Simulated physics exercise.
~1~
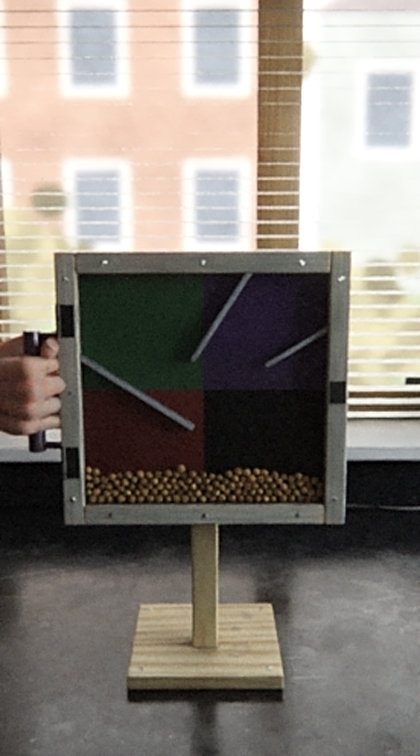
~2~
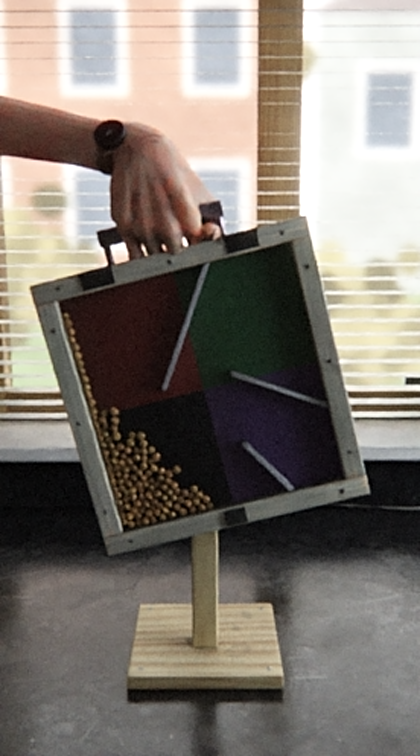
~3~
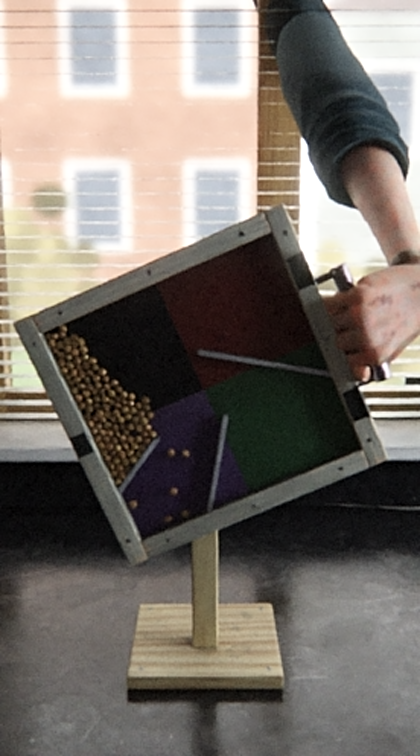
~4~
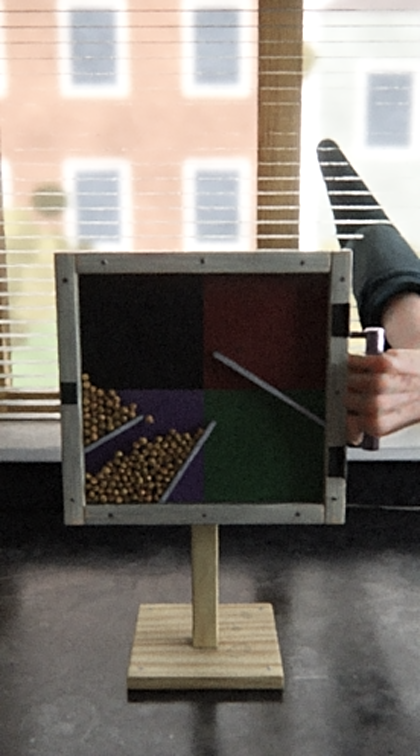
The clip shows a hand turning a square, four-coloured box of small beads clockwise on a wooden stand until it is upside down, the beads sliding and spilling between quarters, ending with them gathered in two piles on slanted bars in the purple quarter at lower left.
